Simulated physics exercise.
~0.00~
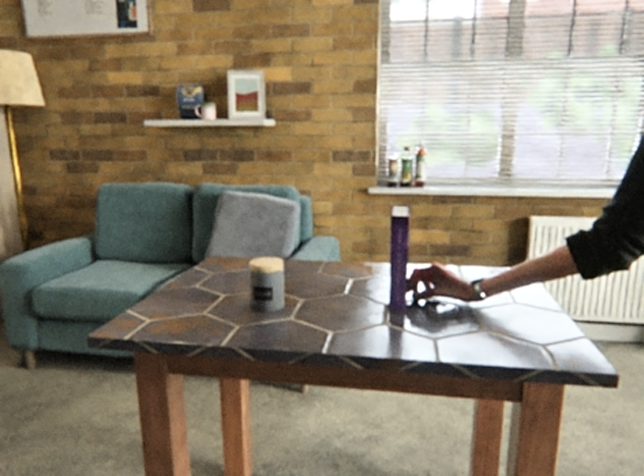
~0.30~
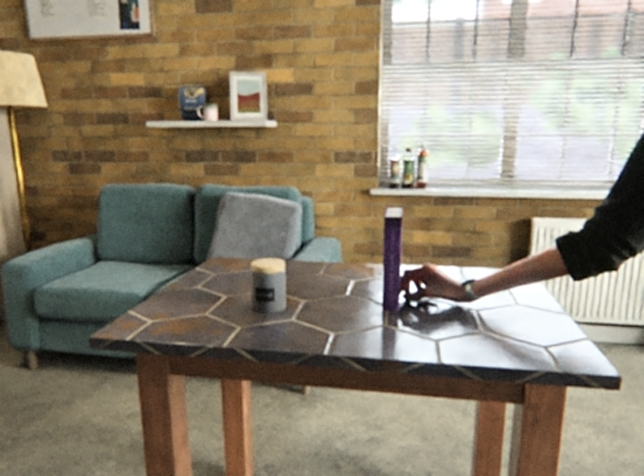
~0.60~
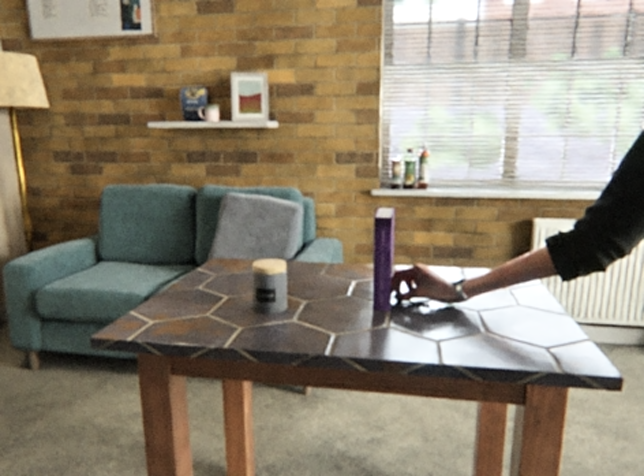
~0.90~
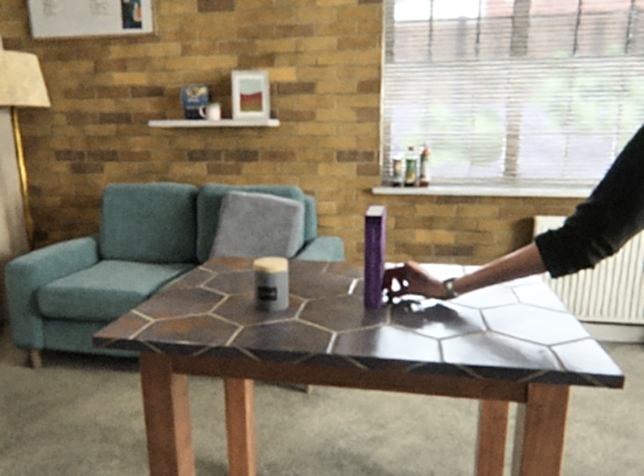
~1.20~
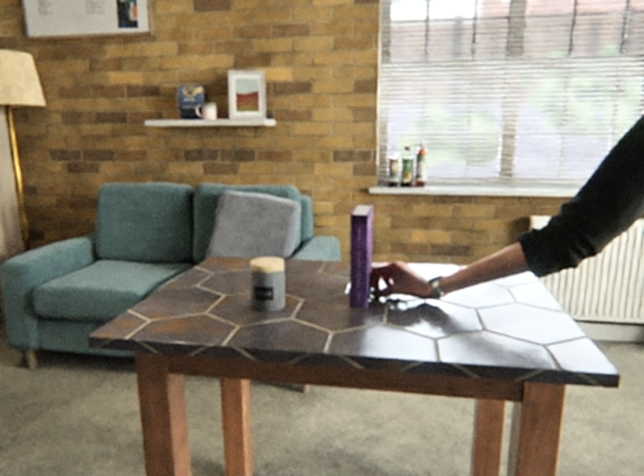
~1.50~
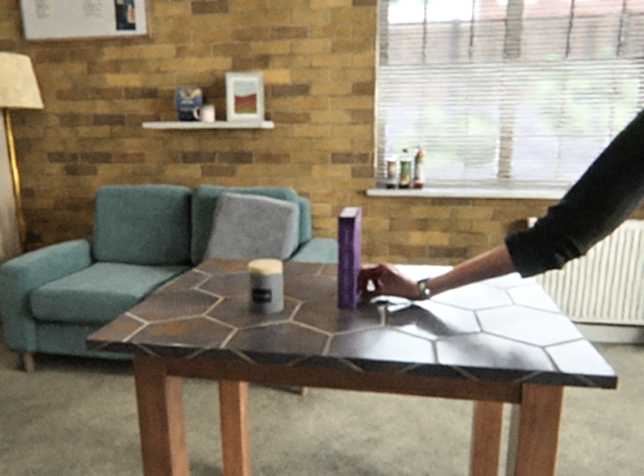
At the start, a tall, slim purple book stands upright on a table with a hexagon-patterned top, while a grey jar with a pale lid sits to its left. A hand in a dark sleeve reaches in from the right, its fingers at the lower part of the book. The hand pushes the book a little to the left, and then keeps sliding it gradually toward the jar. The jar stays in its place throughout. By the end, the book is still upright, closer to the jar but not touching it, with the hand still beside it.
